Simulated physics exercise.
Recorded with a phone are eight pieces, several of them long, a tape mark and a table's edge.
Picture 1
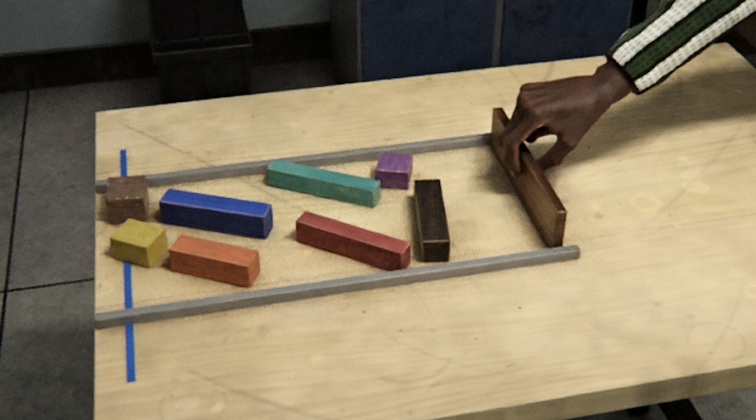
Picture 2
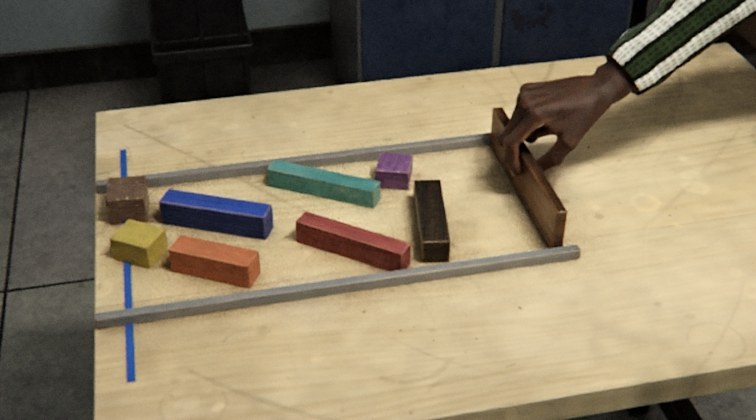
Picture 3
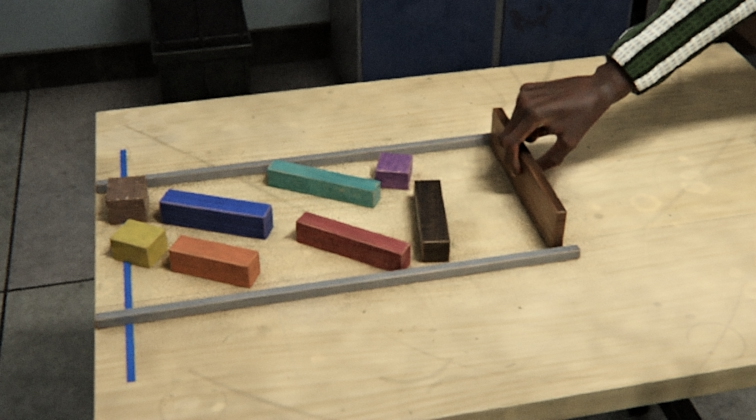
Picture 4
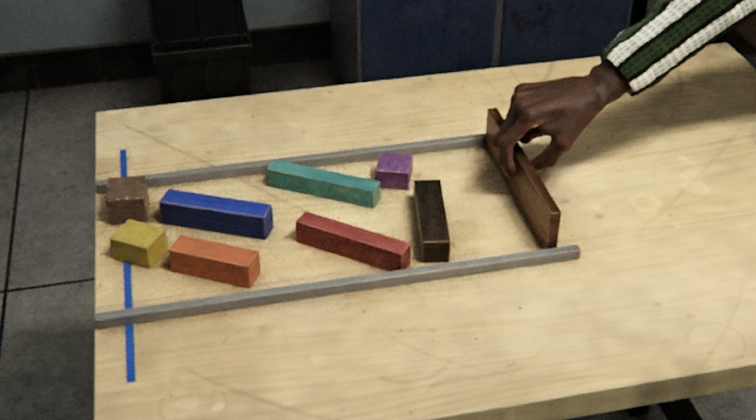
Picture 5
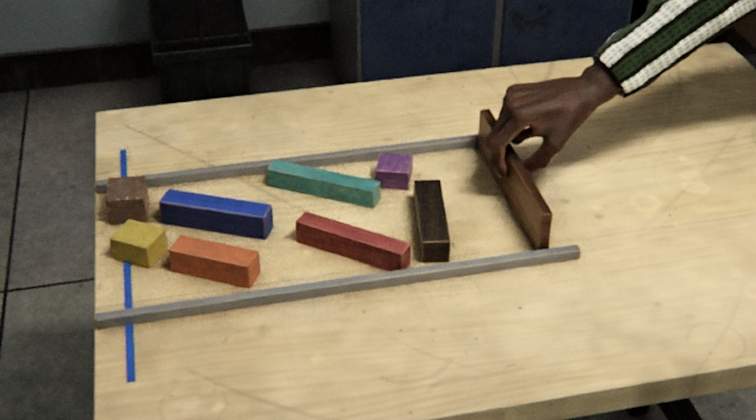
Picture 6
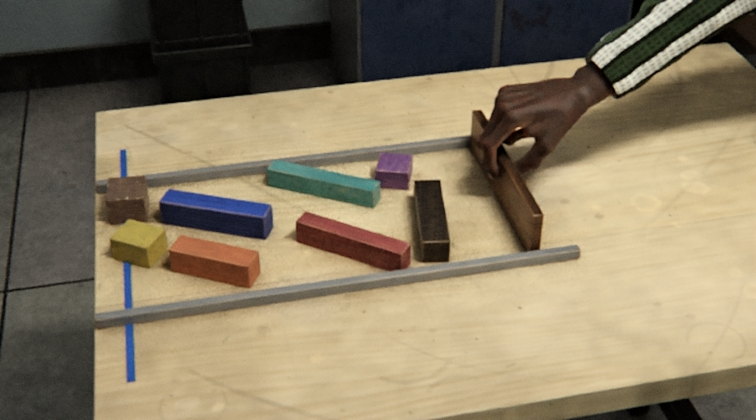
A dark hand in a green, white-striped knit sleeve grips an upright brown board at the right of a pale wooden table, seen from above at an angle. Between two grey rails lie brown and yellow blocks near blue tape at left, blue, orange, turquoise and red bars, a purple block and a black bar. The hand, at first still, slides the board slightly left, while the pieces and camera stay still.
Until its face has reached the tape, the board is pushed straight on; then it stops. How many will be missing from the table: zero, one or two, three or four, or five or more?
You'd see five or more pieces leave the end and fall.
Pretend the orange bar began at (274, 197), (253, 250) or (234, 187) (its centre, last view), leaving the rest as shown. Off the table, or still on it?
The orange bar falls; is lost; is lost.
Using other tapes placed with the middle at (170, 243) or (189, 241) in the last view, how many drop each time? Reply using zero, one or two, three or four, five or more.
Counts, in turn - three to four; one to two.
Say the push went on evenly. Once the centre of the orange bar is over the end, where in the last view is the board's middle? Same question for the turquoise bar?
First one: Around (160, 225). Other one: Around (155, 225).
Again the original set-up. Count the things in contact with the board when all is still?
2 are in contact with it.
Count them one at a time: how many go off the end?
The exact number is 6.
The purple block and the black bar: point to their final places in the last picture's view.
(106, 200) and (111, 266).
A little later, none off yet; brown block at rest near (128, 199); yellow block at rest near (139, 243); orange bar at rest near (215, 261).
When it is over, the number that fall off is five or more; down, red bar, turquoise bar, blue stick, orange bar, yellow block and brown block.
